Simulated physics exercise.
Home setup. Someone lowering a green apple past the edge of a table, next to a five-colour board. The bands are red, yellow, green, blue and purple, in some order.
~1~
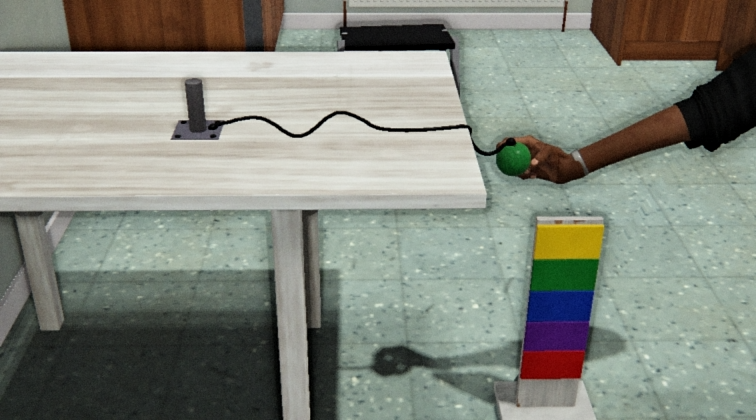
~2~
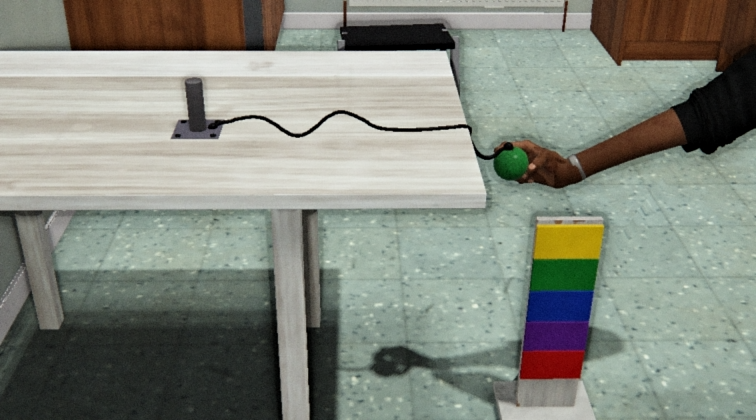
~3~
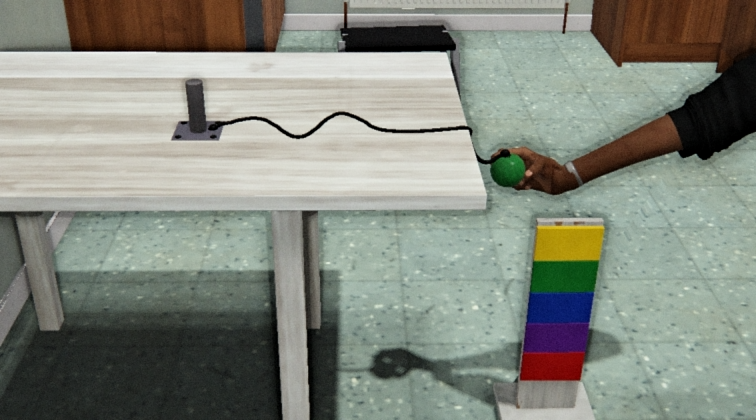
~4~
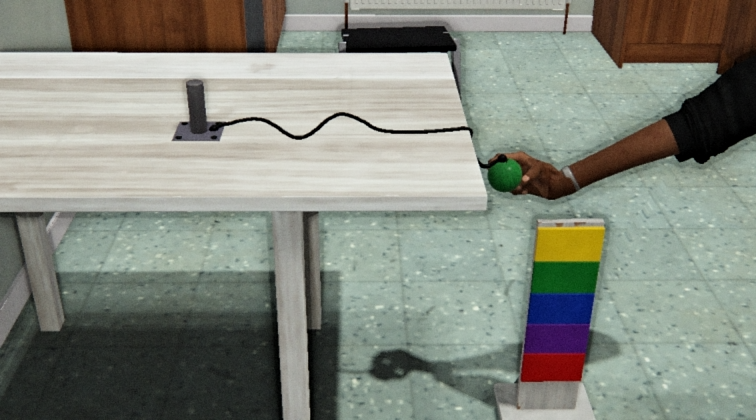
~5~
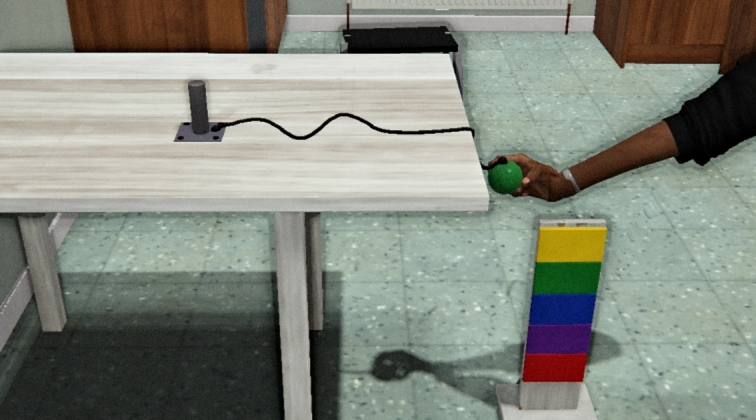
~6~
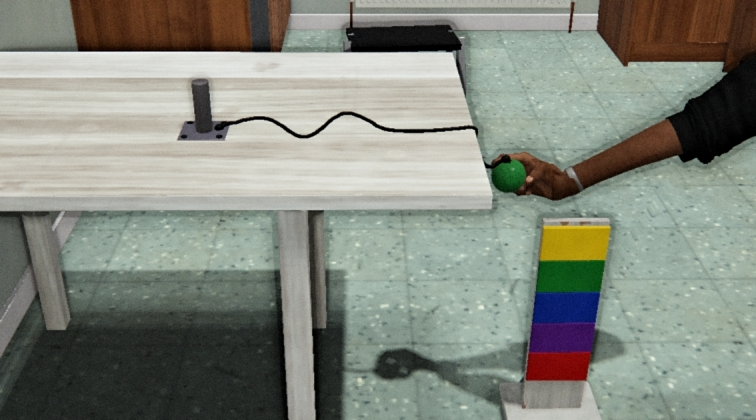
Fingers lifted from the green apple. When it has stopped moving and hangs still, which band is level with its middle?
Green.
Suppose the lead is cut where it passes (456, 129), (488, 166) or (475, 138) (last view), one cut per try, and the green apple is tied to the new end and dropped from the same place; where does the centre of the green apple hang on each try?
Roughly (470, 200), (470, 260), (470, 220).
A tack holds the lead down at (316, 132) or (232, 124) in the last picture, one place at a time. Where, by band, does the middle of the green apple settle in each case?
Results, in sequence: Yellow / green.
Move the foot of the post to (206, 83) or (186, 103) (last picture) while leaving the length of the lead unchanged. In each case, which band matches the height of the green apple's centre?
First try: Yellow; second try: Yellow.
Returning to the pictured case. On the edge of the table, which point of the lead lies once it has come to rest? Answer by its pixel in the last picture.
Roughly (392, 130).
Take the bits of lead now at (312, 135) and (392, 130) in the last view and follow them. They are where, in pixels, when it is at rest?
First: (346, 128). Second: (473, 130).
Soon after, apple near (451, 273); level with green.
Then, apple near (477, 276); level with green.
At rest, apple near (467, 276); level with green. At green.
